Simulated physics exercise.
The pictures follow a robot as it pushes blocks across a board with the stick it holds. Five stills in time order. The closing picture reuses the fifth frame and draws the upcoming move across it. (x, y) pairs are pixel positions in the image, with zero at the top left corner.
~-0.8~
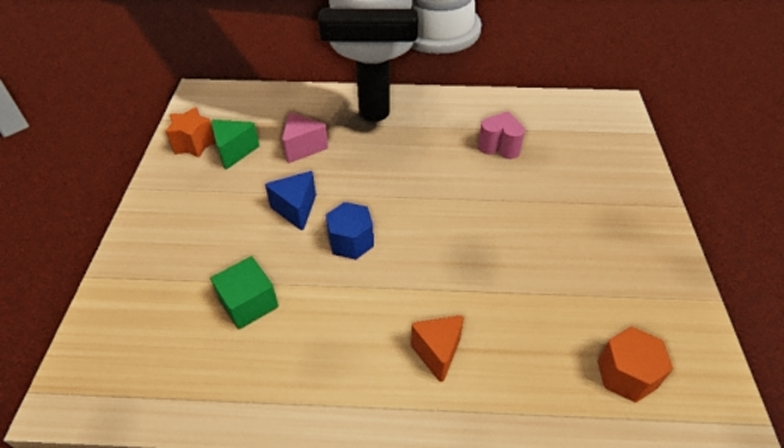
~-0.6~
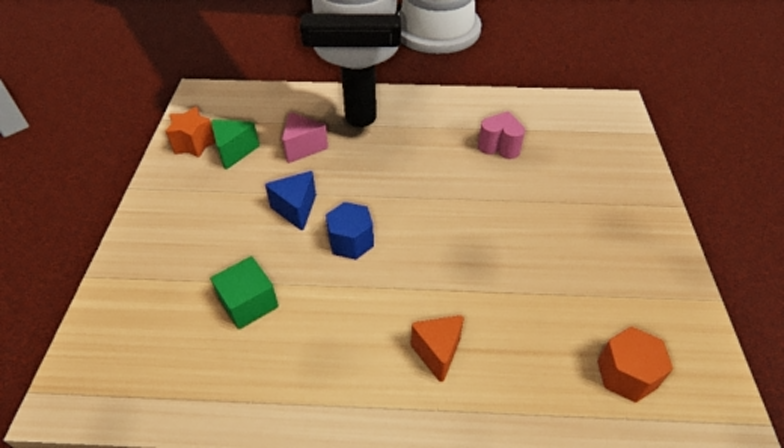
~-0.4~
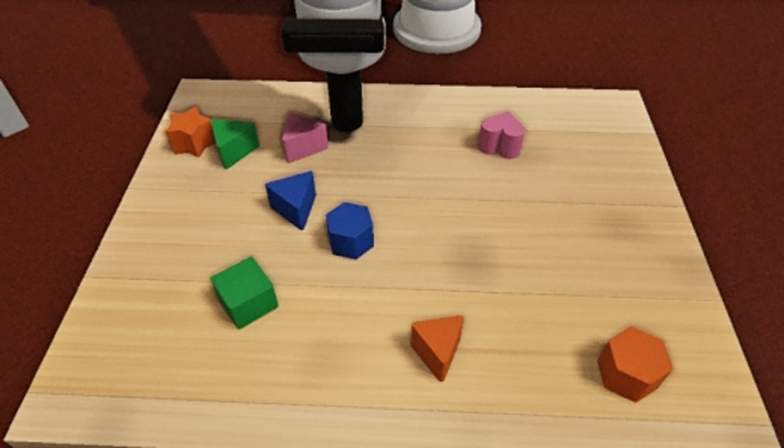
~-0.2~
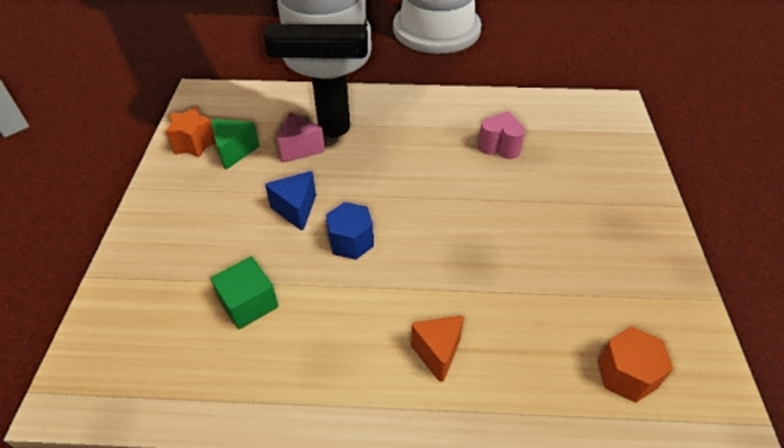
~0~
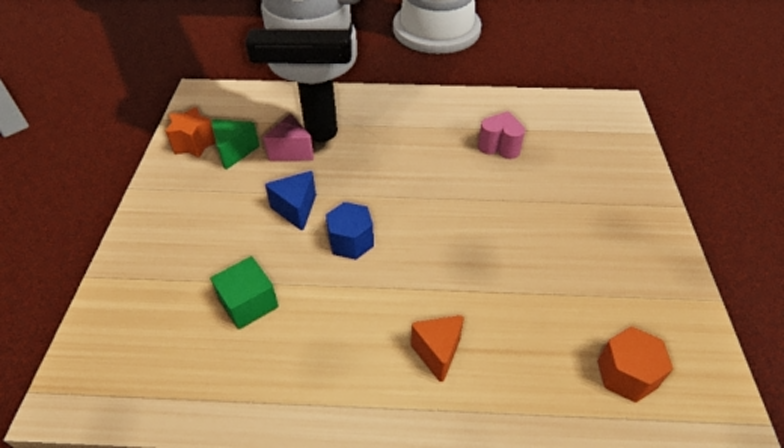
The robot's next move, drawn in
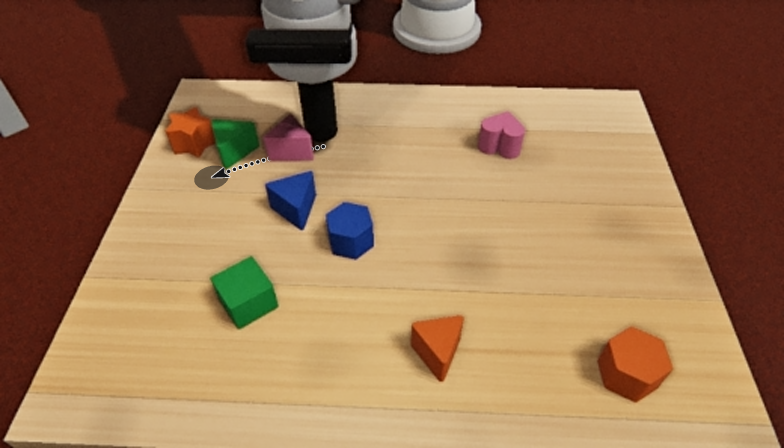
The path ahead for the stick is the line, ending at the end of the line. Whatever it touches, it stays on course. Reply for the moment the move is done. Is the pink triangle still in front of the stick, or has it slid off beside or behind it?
At the end of the path, the stick is still pushing the pink triangle ahead of it.
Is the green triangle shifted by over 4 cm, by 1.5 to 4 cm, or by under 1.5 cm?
It moves between 1.5 and 4 cm.
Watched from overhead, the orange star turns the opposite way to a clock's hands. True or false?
My answer: True.
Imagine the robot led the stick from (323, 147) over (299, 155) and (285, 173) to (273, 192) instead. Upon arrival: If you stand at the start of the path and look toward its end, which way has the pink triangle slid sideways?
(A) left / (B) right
B
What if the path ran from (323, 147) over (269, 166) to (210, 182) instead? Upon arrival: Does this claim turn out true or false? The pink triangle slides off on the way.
This is false.
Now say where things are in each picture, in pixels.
Lower end of the stick at (374, 114), tops of blocks, orange star at (186, 121), green triangle at (228, 129), pink triangle at (300, 125), blue triangle at (292, 187), in the first frame.
Stick at (361, 119), blocks as before, in the second frame.
Stick at (348, 123), blocks as before, in the third frame.
Stick at (334, 128), pink triangle at (296, 126), in the fourth frame.
Stick at (322, 133), orange star at (186, 121), green triangle at (228, 129), pink triangle at (288, 129), blue triangle at (292, 187), in the fifth frame.
The drawn path runs from (323, 147) via (286, 154) and (249, 165), ending at (212, 177).
On the path given first. One third of the way, stick at (283, 141); green triangle at (222, 128); pink triangle at (250, 135), turned 15° clockwise.
Two thirds of the way, stick at (246, 151); orange star at (182, 119), turned 20° anticlockwise; green triangle at (213, 124), turned 30° clockwise; pink triangle at (211, 143), turned 35° clockwise.
At the end, stick at (207, 164); orange star at (182, 118), turned 20° anticlockwise; green triangle at (213, 124), turned 30° clockwise; pink triangle at (172, 151), turned 55° clockwise; blue triangle not moved.
